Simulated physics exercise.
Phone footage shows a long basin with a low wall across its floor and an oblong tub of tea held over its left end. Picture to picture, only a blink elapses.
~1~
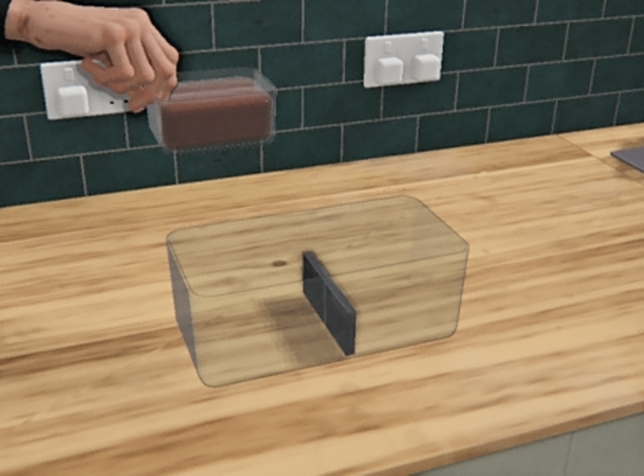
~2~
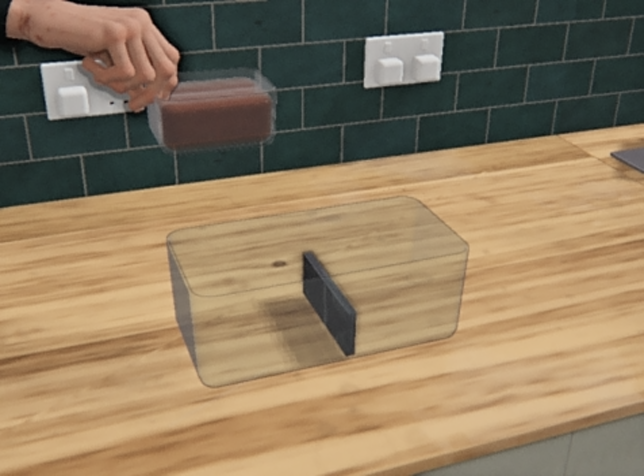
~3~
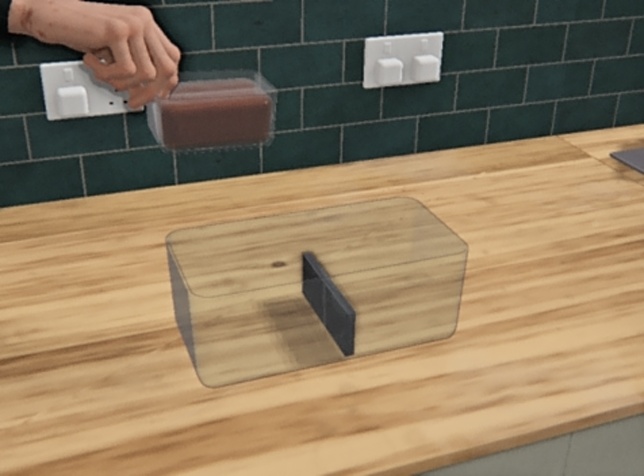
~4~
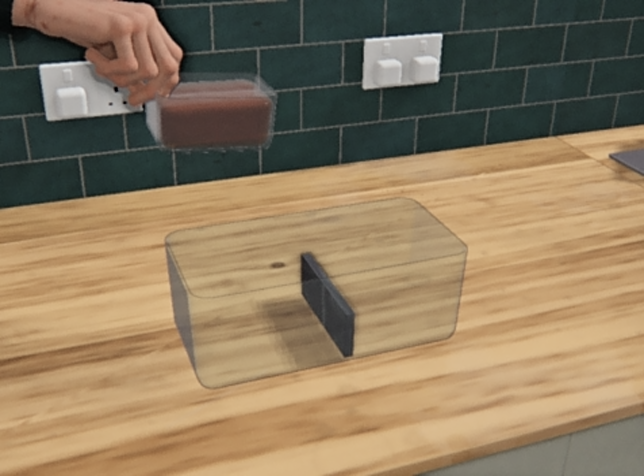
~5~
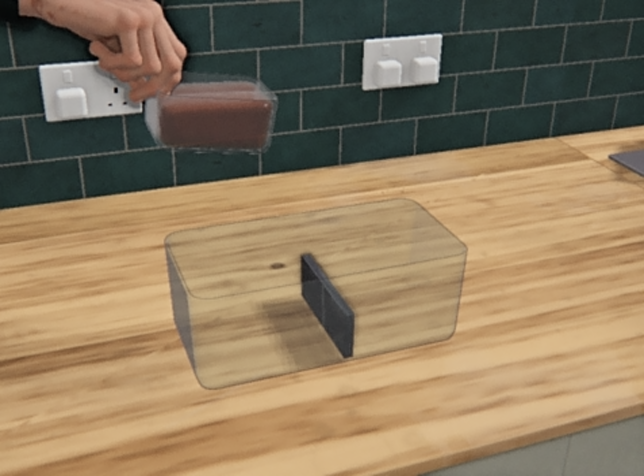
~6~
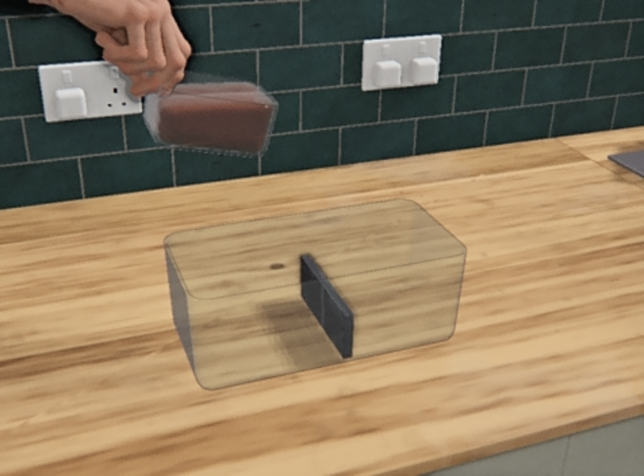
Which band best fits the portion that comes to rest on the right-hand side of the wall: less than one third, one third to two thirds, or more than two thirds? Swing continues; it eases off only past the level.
It is one third to two thirds.
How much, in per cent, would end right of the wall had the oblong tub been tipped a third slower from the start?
It comes to about 55 per cent.
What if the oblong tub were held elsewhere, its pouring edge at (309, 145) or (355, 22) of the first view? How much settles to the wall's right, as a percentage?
You'd get around 75 per cent and then around 90 per cent.
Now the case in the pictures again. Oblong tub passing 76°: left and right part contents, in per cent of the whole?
Left part: Around 5 %. Right part: Around 10 %.
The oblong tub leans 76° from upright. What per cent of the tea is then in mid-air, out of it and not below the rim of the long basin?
Somewhere around 50 per cent of it.
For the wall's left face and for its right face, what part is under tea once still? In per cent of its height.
Left of the wall 10 %, right of the wall 20 %.
A moment on, the oblong tub is tipped on its side and 32 per cent is still to pour, 7 is left of the wall and 12 right of it.
Next, the oblong tub is tipped right over and 3 per cent is still to pour, 37 is left of the wall and 52 right of it.
Then the oblong tub is tipped right over and 0 per cent is still to pour, 47 is left of the wall and 52 right of it.
Later the oblong tub is tipped right over and 0 per cent is still to pour, 47 is left of the wall and 52 right of it.
In the end 47 per cent lies left of the wall, 52 right of it and 1 outside.
